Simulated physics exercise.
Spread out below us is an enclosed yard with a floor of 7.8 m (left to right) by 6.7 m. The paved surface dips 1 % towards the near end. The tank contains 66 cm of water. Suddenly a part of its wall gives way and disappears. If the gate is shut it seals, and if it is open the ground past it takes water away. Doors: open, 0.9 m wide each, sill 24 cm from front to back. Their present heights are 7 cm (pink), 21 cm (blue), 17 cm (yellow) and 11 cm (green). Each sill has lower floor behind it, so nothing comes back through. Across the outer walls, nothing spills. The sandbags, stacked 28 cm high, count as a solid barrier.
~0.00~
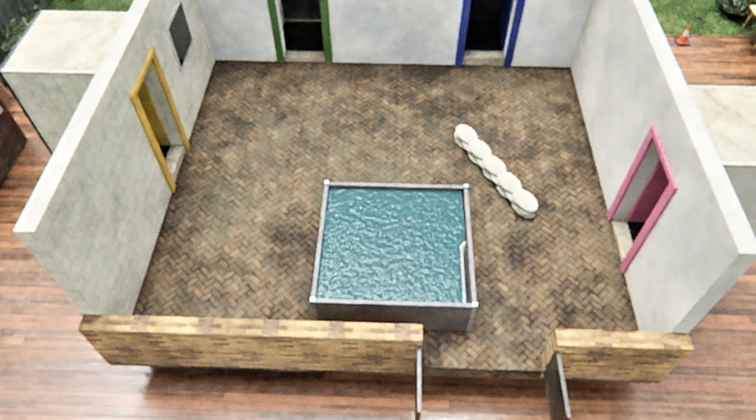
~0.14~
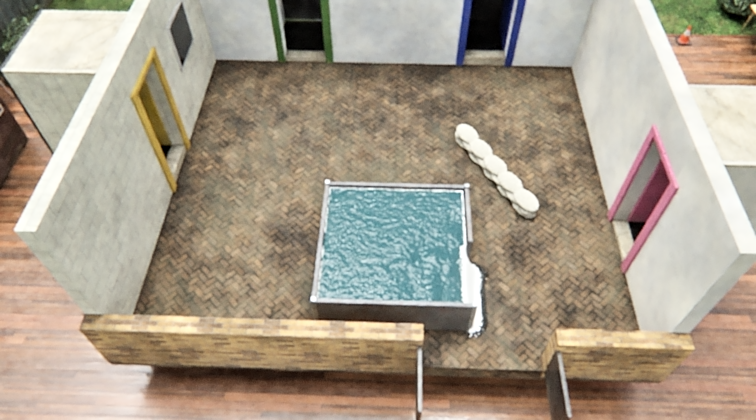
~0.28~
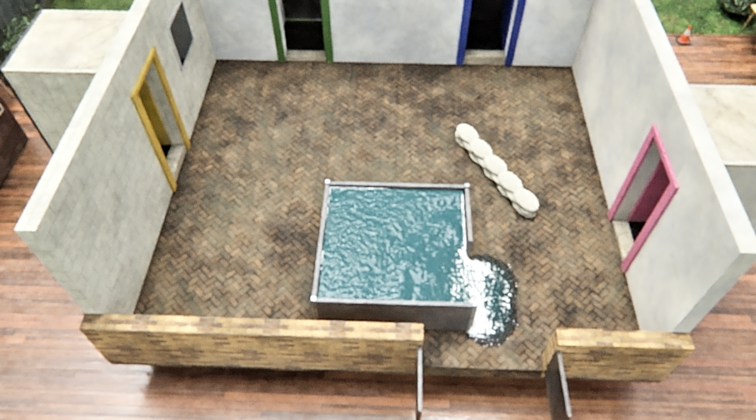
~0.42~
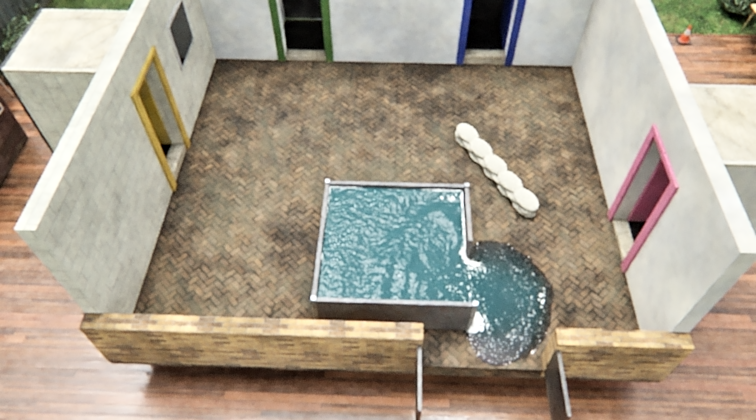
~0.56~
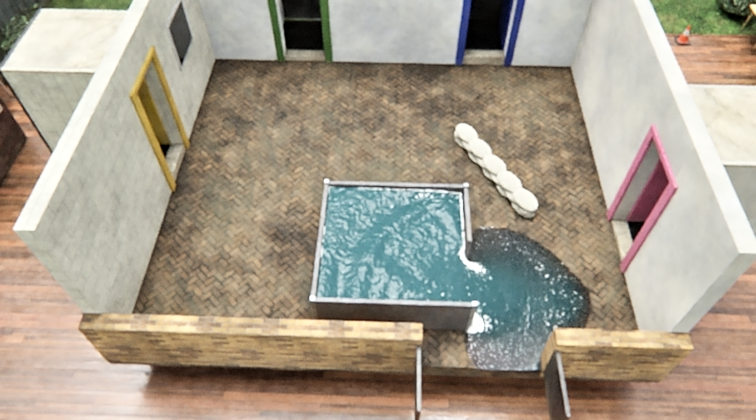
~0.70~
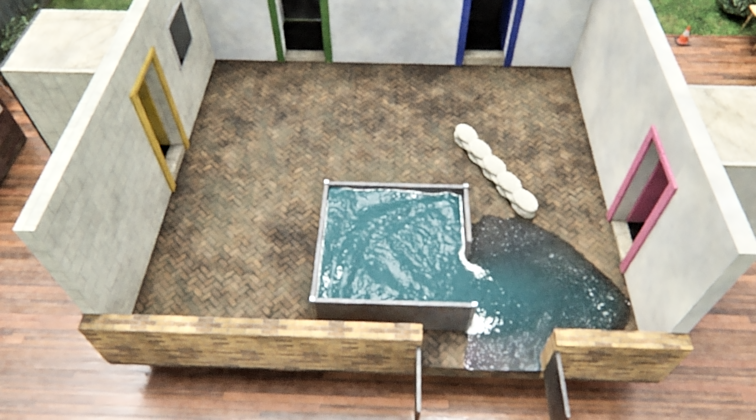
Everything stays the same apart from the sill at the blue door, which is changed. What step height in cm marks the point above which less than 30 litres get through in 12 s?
The point is around 9.5 cm.
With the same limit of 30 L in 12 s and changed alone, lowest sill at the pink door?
About 18 cm at pink.
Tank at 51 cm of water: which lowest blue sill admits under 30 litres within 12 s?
Roughly 6.0 cm high.
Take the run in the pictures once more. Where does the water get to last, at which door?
Final door: Yellow.
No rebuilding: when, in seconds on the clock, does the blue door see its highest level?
Peak time: Around 5.0 s.
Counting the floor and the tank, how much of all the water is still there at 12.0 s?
About 74 per cent.
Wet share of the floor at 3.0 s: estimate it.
About 20 per cent.
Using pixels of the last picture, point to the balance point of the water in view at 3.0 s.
Near (477, 265).
After 1.4 s water covers 15 % of the floor, deepest (55 cm) near (643, 358); it has not reached the blue door.
After 3.0 s water covers 20 % of the floor, deepest (34 cm) near (619, 357); it has not reached the blue door.
After 12.0 s water covers 90 % of the floor, deepest (10 cm) near (619, 357); 6 cm at the blue door, 0 litres in over its 21 cm sill.
At the blue door as built, the water arrived by 4.0 s and peaked near 15 cm at 5.2 s.
With a sill of 8 cm, 49 litres would have come in within the 12 s; with 11 cm, 14 litres. So under 30 litres takes about 9.5 cm.
